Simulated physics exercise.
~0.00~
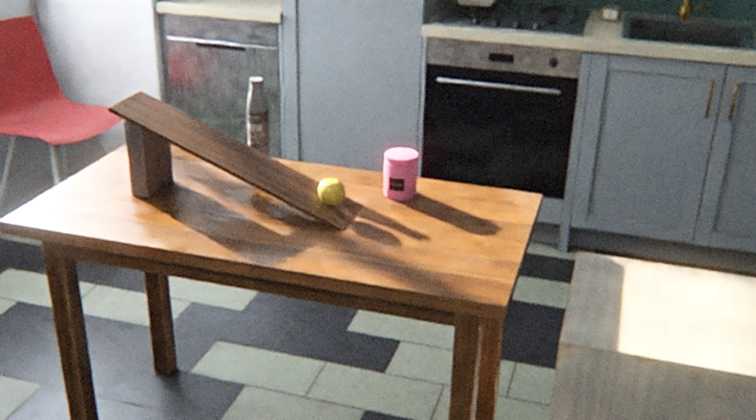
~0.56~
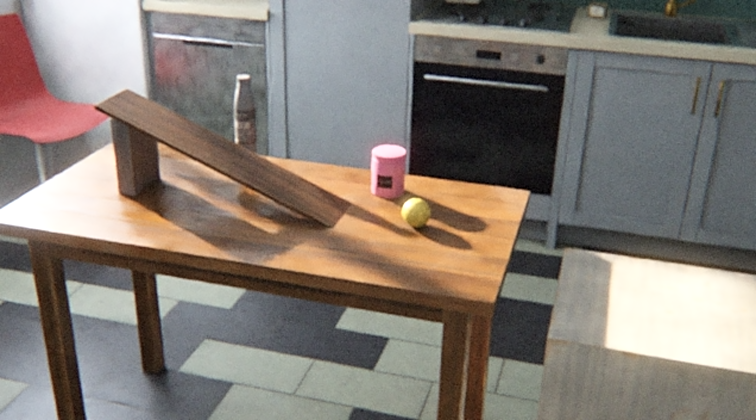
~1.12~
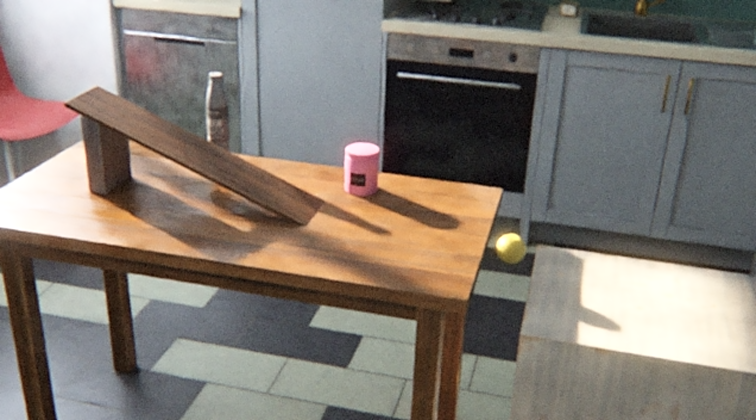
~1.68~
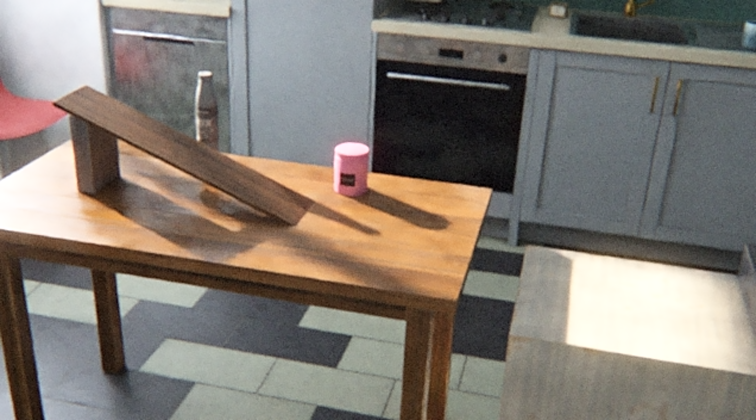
A wooden table held a propped-up ramp, a grey bottle and a pink jar as a yellow apple rolled off the ramp's foot, crossed the tabletop to the right and dropped over the edge into the gap, out of sight.
